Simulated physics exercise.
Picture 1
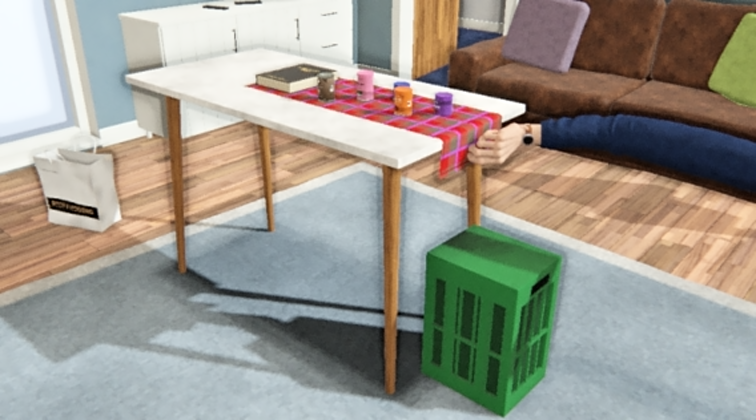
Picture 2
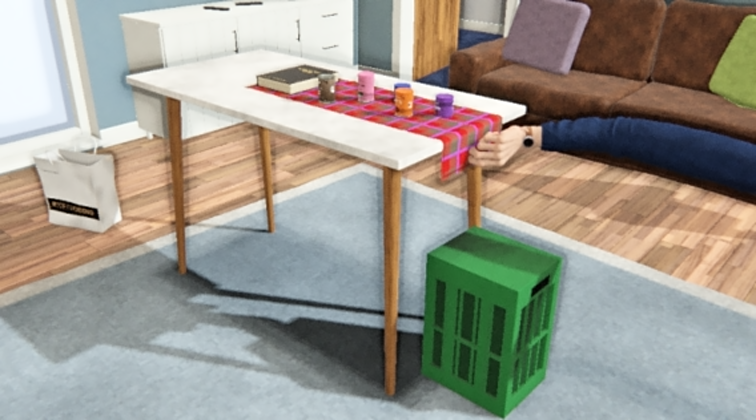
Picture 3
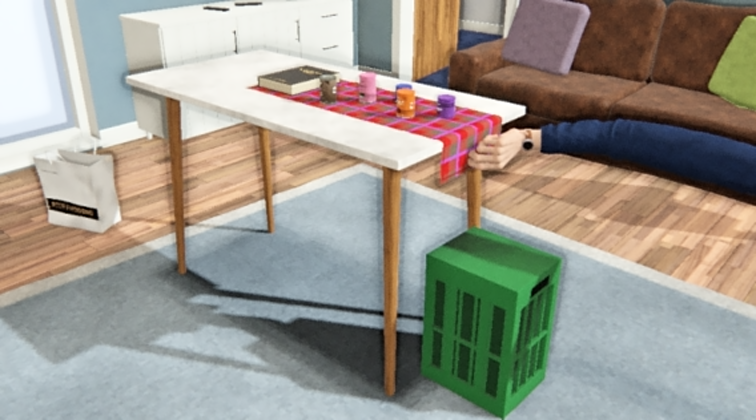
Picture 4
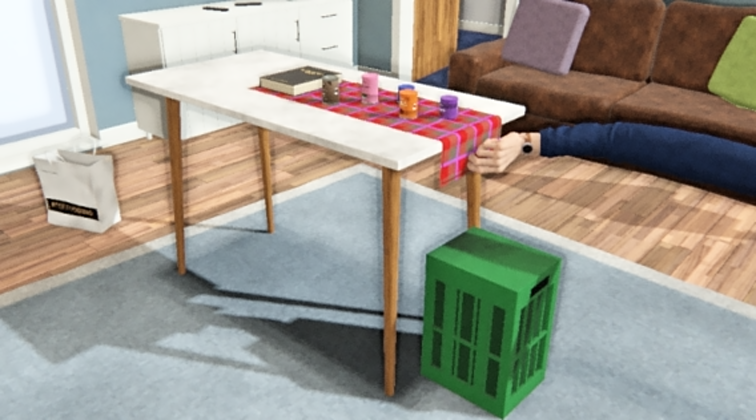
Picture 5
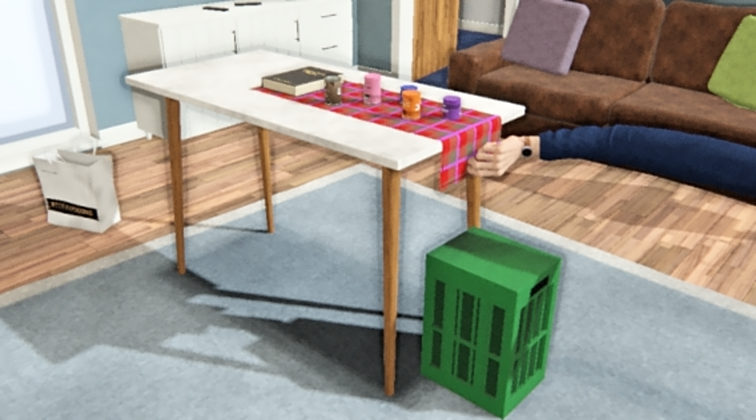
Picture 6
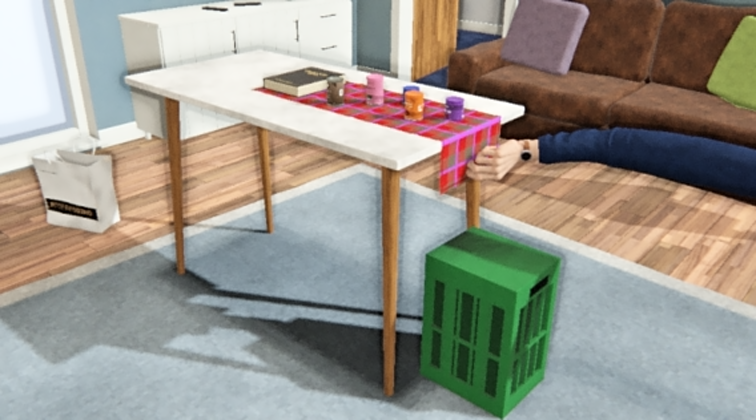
Red plaid table runner sliding slowly rightward as a hand pulls its hanging end, carrying small colourful pots and a dark book along.
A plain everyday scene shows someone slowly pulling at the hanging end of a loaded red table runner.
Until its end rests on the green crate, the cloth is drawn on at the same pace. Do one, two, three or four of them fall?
I expect two of them not to stay on top.
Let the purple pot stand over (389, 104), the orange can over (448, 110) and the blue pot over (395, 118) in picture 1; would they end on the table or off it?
Short version: Purple pot stays, orange can drops, blue pot drops.
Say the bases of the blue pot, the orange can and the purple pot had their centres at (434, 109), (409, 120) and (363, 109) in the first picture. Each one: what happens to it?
The blue pot topples down, the orange can topples down, and the purple pot stays put.
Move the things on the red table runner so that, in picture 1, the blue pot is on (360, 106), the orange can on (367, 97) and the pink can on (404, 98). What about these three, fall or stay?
Blue pot: Stays. Orange can: Stays. Pink can: Stays.
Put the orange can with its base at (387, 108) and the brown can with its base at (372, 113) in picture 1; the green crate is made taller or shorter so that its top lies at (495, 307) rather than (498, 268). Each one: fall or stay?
The orange can ends up off the top and the brown can ends up off the top.
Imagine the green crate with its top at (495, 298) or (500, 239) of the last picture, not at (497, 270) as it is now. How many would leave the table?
If so, 3 and 1.
Early on, hem near (468, 216); purple pot gone.
Midway, hem on the crate; purple pot and orange can gone.
Finally, hem on the crate; purple pot and orange can gone. The count of fallen things is two.
